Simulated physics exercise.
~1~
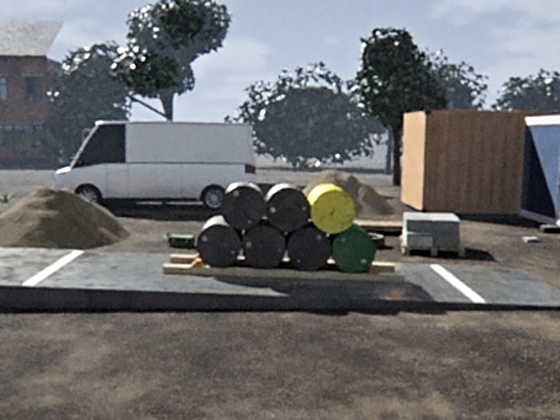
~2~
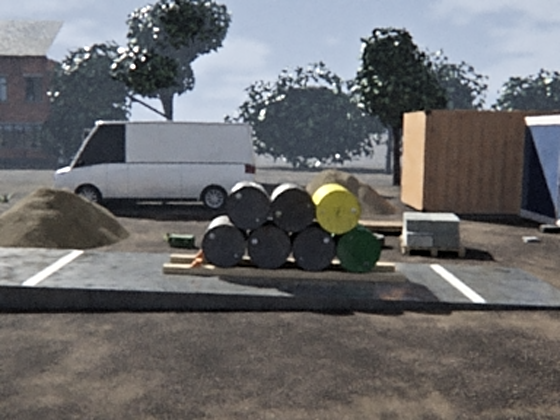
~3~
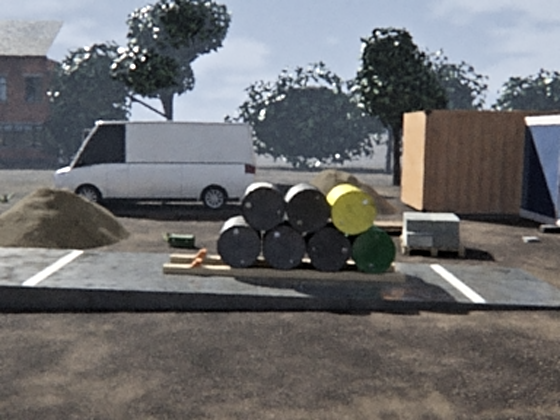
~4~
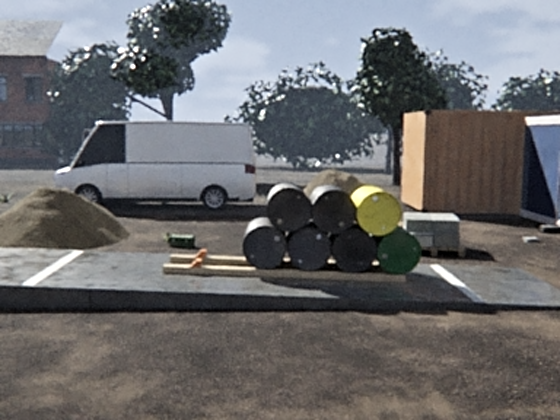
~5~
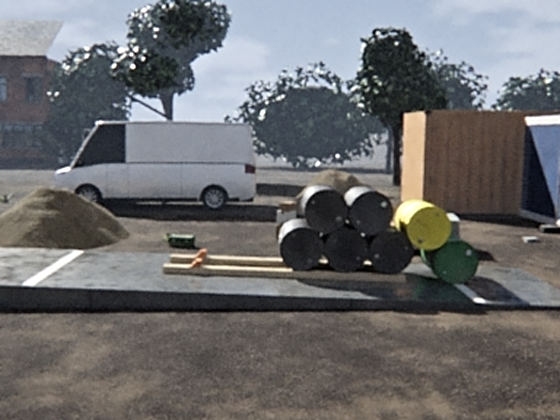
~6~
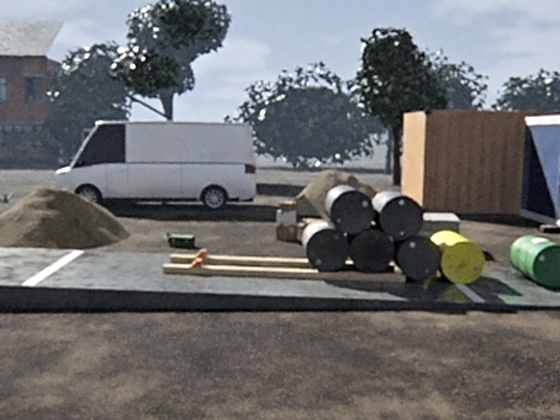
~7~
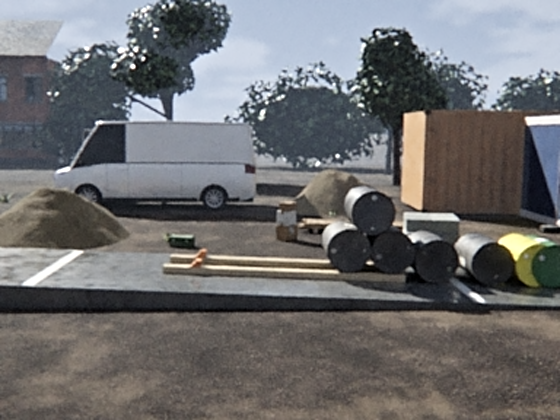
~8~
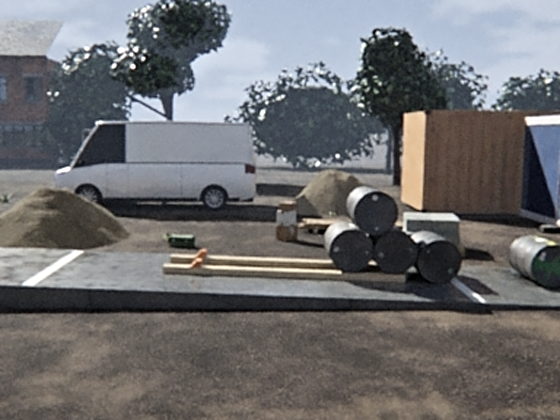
Stacked black, yellow and green drums rolling right off timber bearers and spilling apart, green and yellow passing the right white line.
